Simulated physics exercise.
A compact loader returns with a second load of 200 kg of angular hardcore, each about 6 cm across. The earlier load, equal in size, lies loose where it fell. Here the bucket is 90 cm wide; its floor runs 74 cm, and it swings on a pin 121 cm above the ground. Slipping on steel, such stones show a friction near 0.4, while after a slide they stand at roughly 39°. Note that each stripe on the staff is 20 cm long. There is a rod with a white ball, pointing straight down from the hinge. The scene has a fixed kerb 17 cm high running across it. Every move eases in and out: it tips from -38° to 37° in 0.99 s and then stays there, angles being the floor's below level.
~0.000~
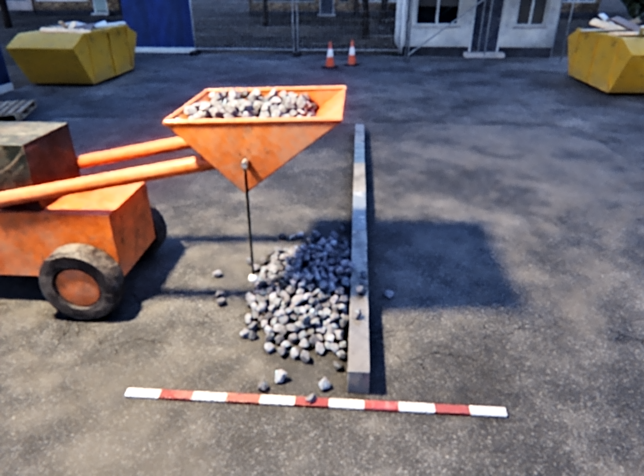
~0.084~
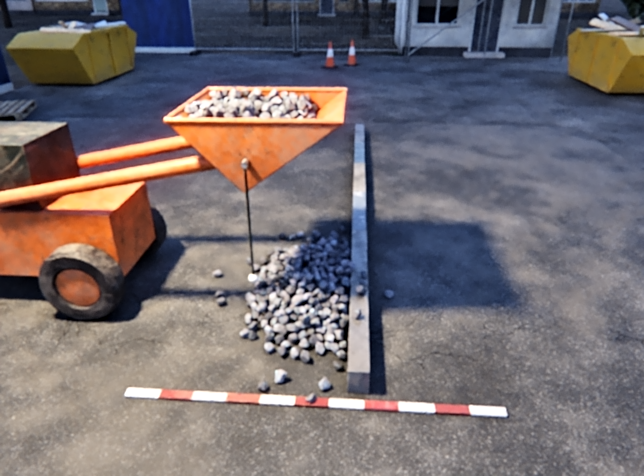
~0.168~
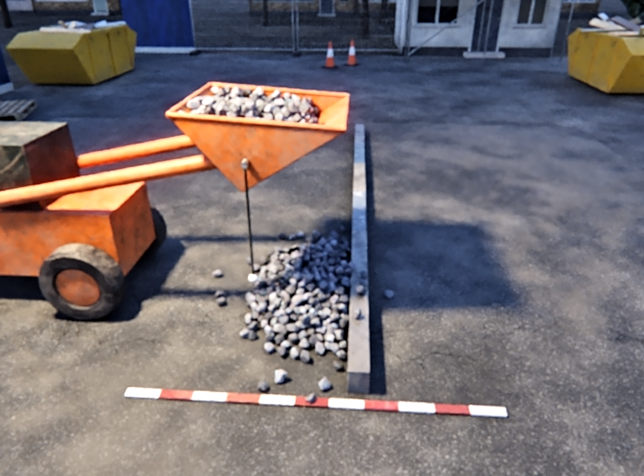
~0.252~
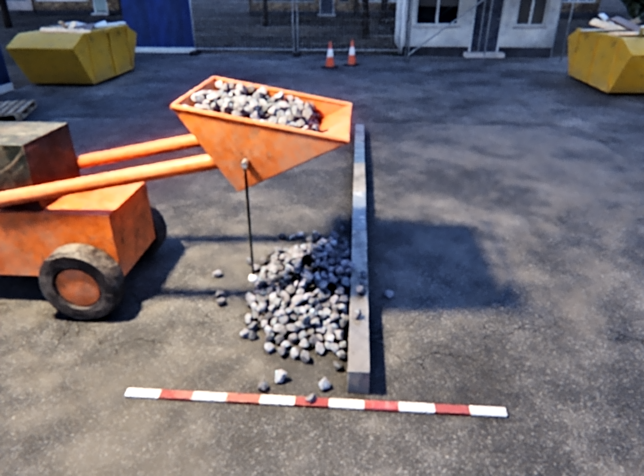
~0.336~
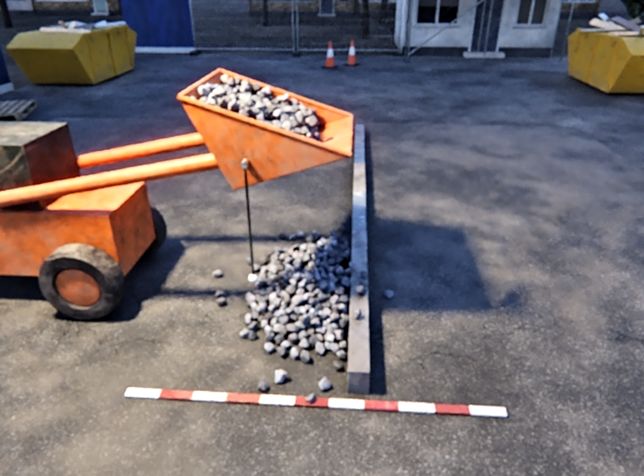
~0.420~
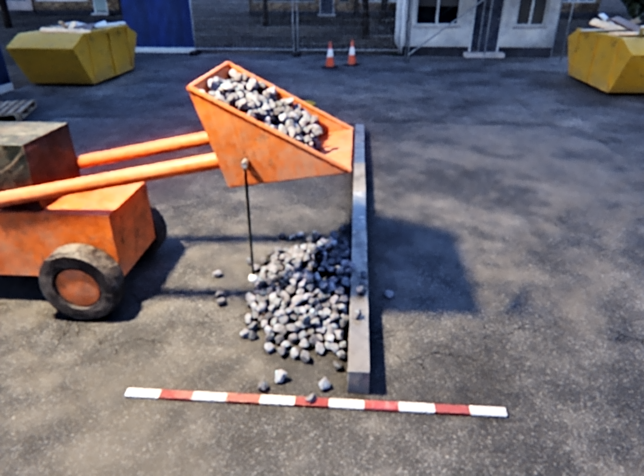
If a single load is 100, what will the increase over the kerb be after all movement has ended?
The increase will be around 78 per cent.
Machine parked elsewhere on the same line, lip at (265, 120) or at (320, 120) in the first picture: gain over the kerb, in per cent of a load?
About 5 and 50 per cent.
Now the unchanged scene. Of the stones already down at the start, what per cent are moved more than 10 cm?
The answer is about 0 per cent.
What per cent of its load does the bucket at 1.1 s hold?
Roughly 75 per cent remains inside.
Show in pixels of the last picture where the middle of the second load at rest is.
Roughly at pixel (392, 287).
After 0.7 s the floor is at 25°; in per cent of one load, 100 in the bucket, 100 on this side of the kerb; the foremost stones are at (360, 279).
After 1.1 s the floor is at 37°; in per cent of one load, 74 in the bucket, 125 on this side of the kerb; the foremost stones are at (366, 285).
After 1.4 s the floor is at 37°; in per cent of one load, 23 in the bucket, 147 on this side of the kerb, 30 over the kerb; the foremost stones are at (427, 288).
After 3.8 s the floor is at 37°; in per cent of one load, 0 in the bucket, 122 on this side of the kerb, 78 over the kerb; the foremost stones are at (510, 306). Net gain over the kerb, 78.
